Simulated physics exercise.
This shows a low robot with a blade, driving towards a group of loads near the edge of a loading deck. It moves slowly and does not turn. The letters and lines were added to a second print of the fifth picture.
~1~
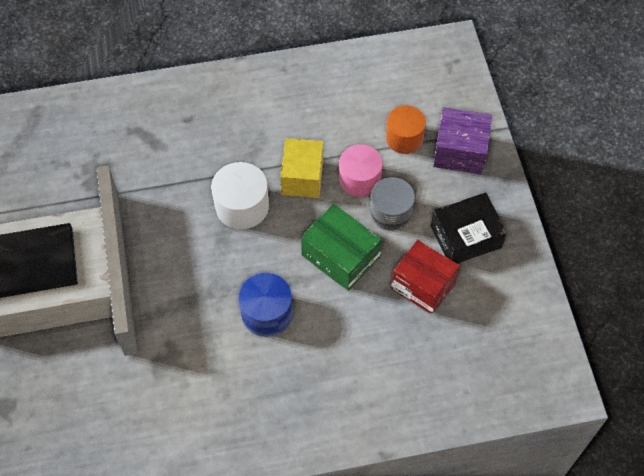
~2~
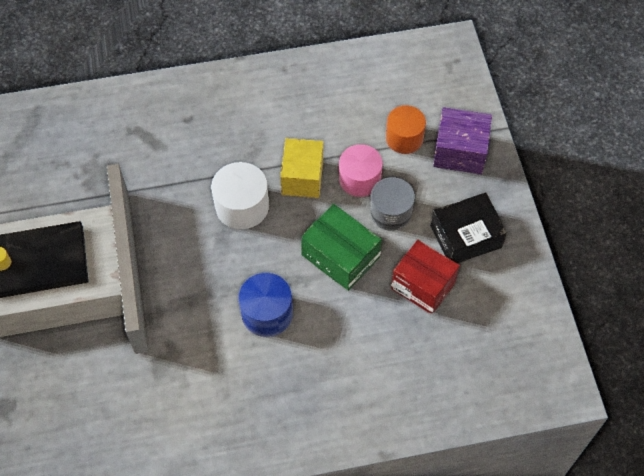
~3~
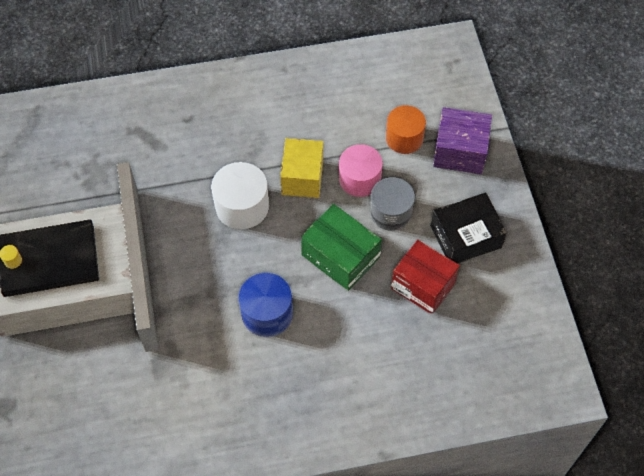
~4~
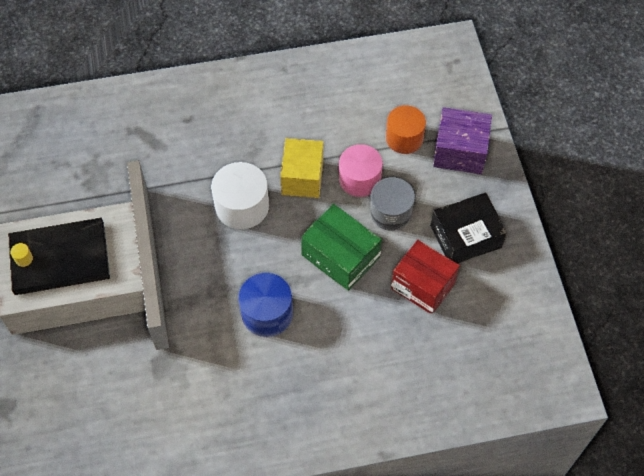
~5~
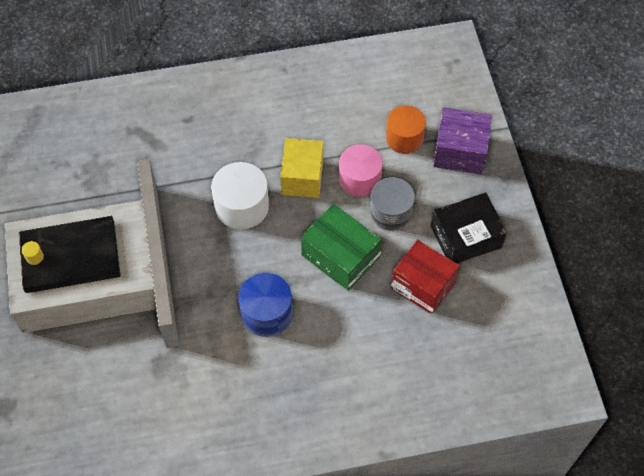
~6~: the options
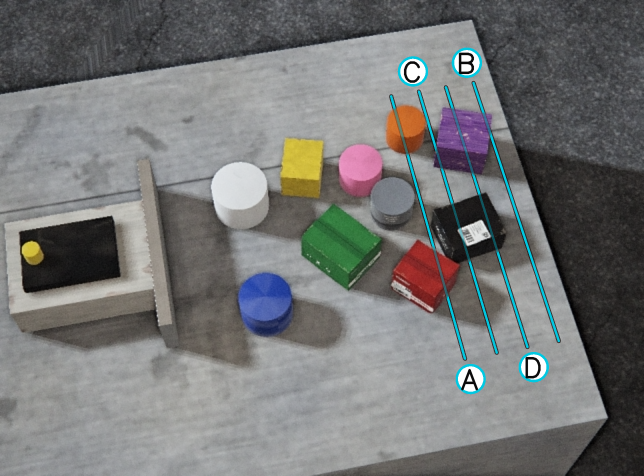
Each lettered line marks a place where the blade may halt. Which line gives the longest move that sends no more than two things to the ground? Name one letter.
It can go as far as C.
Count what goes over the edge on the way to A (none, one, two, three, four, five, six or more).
The count is none.
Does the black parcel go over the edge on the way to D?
Yes.
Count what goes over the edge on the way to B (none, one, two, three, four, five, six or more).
By then, six or more.
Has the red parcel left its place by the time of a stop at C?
Yes.
On the marked copy, A at (426, 218); B at (513, 203); C at (455, 213); D at (484, 208).
Taking C. A third of the way, robot (188, 233); pink canister (372, 166); blue canister (311, 297).
Two thirds of the way, robot (298, 214); purple crate (471, 139); black parcel (487, 224).
When it is over, robot (382, 199); purple crate over the edge; black parcel over the edge; two fallen.
As for the rest, A is within the limit but short; B drops seven; D drops three.
